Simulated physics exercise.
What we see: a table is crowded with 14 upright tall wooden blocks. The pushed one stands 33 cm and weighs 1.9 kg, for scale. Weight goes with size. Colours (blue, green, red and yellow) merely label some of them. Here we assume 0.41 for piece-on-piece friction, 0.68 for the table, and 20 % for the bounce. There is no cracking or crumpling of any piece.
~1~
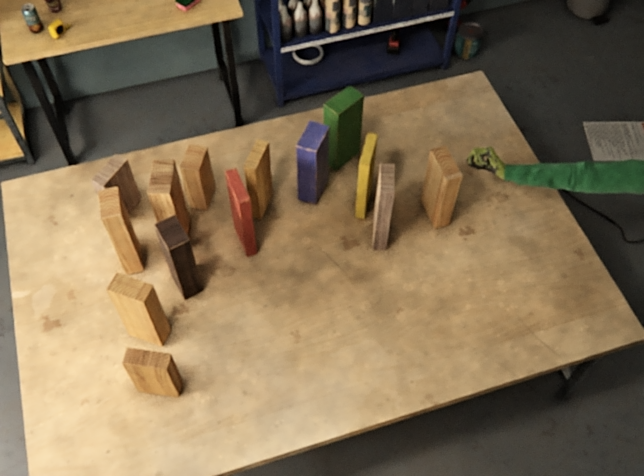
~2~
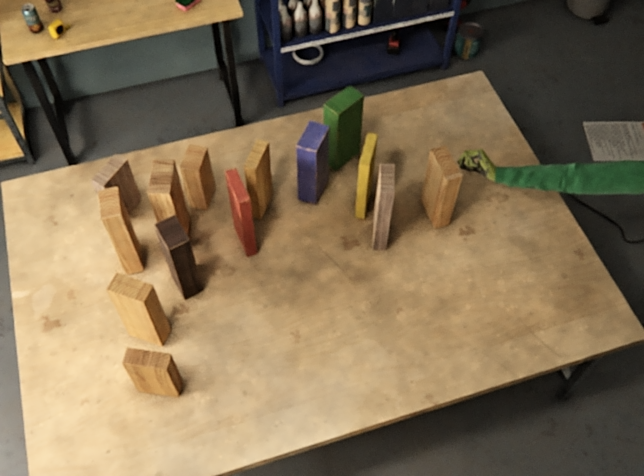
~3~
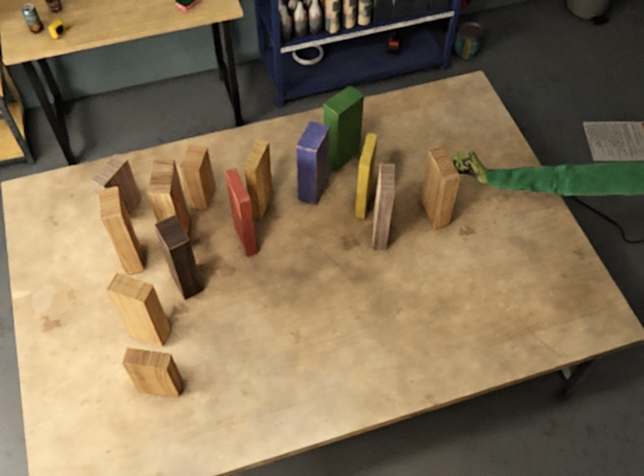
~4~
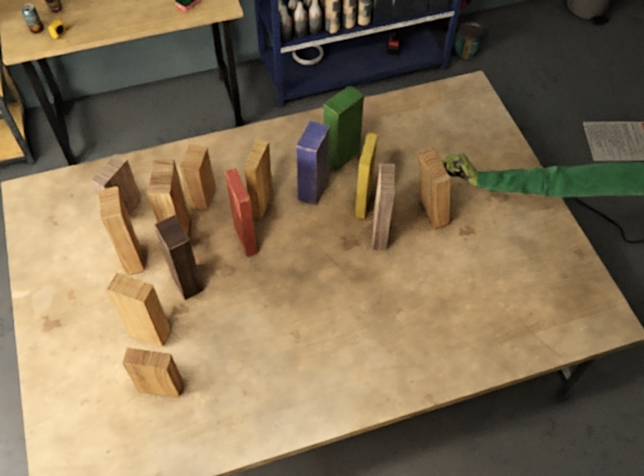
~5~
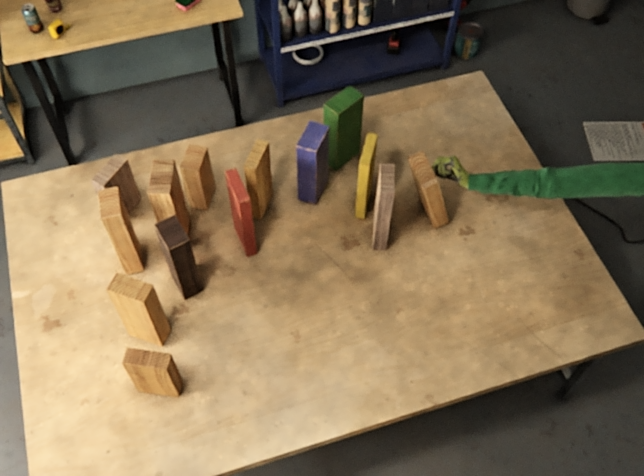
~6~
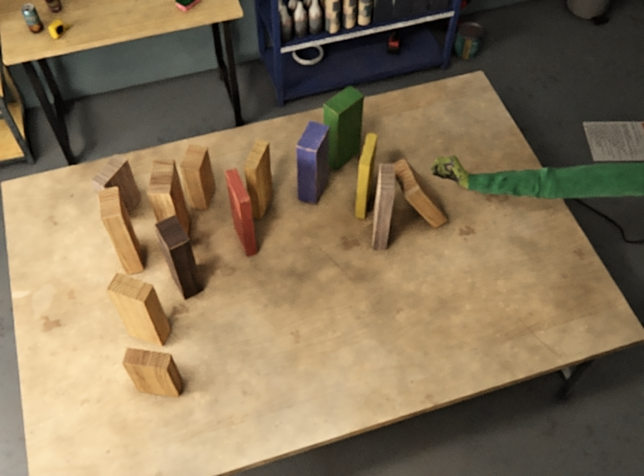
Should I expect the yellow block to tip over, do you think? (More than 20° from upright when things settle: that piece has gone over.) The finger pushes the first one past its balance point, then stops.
Yes, expect it to tip.
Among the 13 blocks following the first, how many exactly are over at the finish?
3 in total.
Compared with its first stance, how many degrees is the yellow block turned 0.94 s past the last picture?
It's at some 70 degrees.
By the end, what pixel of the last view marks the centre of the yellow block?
Close to (321, 180).
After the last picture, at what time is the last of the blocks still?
Around 1.0 s.
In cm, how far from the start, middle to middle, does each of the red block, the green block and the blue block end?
Net displacement, roughly: Red ~ 0 cm, green ~ 0 cm, blue ~ 30 cm.
Then, 0.28 s after the last picture, none of the 13 other blocks over, 2 disturbed; yellow block leaning 6°.
Then, 0.48 s after the last picture, 2 of the 13 other blocks over; yellow block leaning 30°.
Then, 0.94 s after the last picture, 3 of the 13 other blocks over; yellow block leaning 66°; blue block leaning 58°.
At rest, 3 of the 13 other blocks over; yellow block leaning 71°; blue block lying flat; red block unmoved. Ten left standing. As the last picture would show them, middles, yellow block near (320, 180), blue block near (264, 169).
